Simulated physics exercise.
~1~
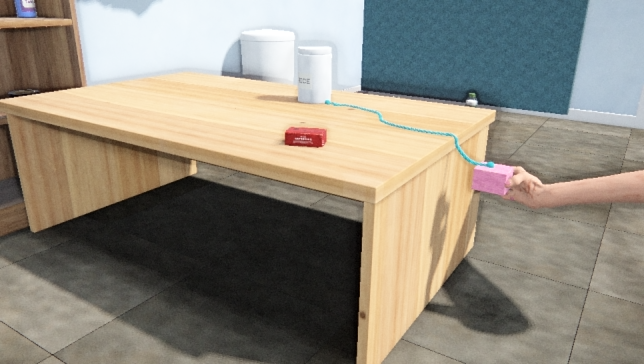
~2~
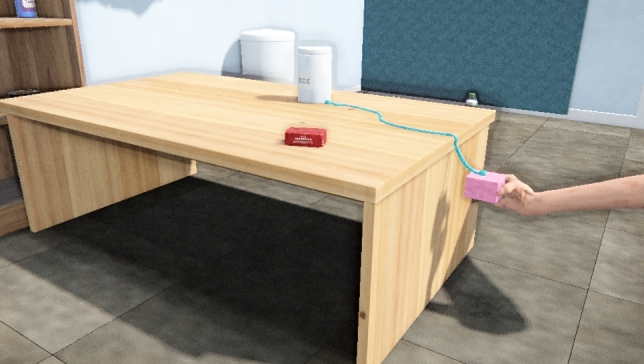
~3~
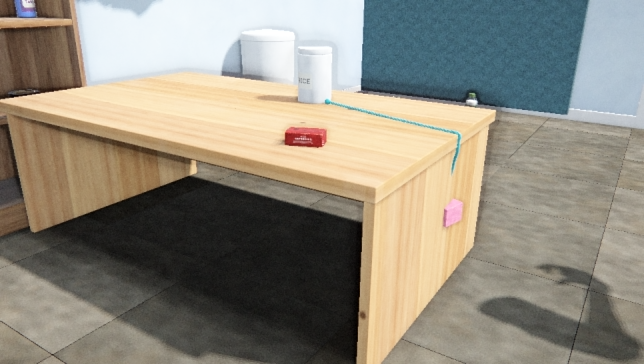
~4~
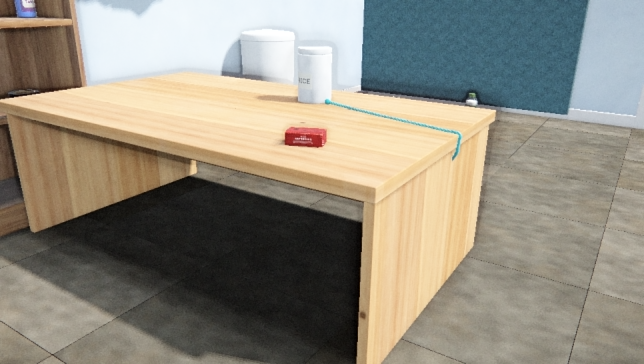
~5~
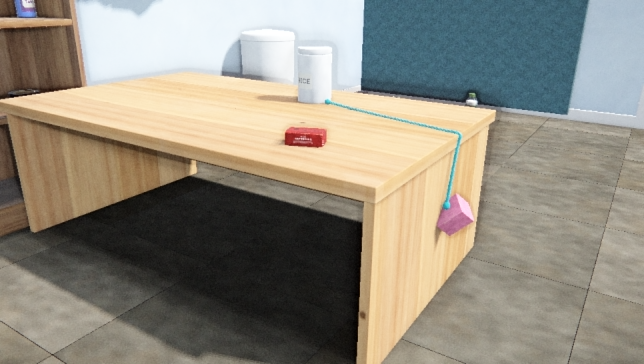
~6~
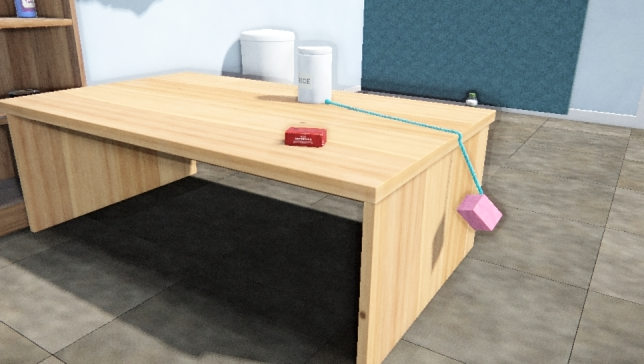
To begin with, a hand at the right holds a pink block beside a wooden desk, with a slack blue cord running from it over the edge to a white canister on top, near a small red box. The hand shifts the block slightly left and down, then lets go and draws back. The block drops, the cord pulls straight, and the block swings out of sight under the desktop. It comes back into view tilted and swings out to the right. Finally it hangs in the air on the cord, while the canister and red box remain in place.
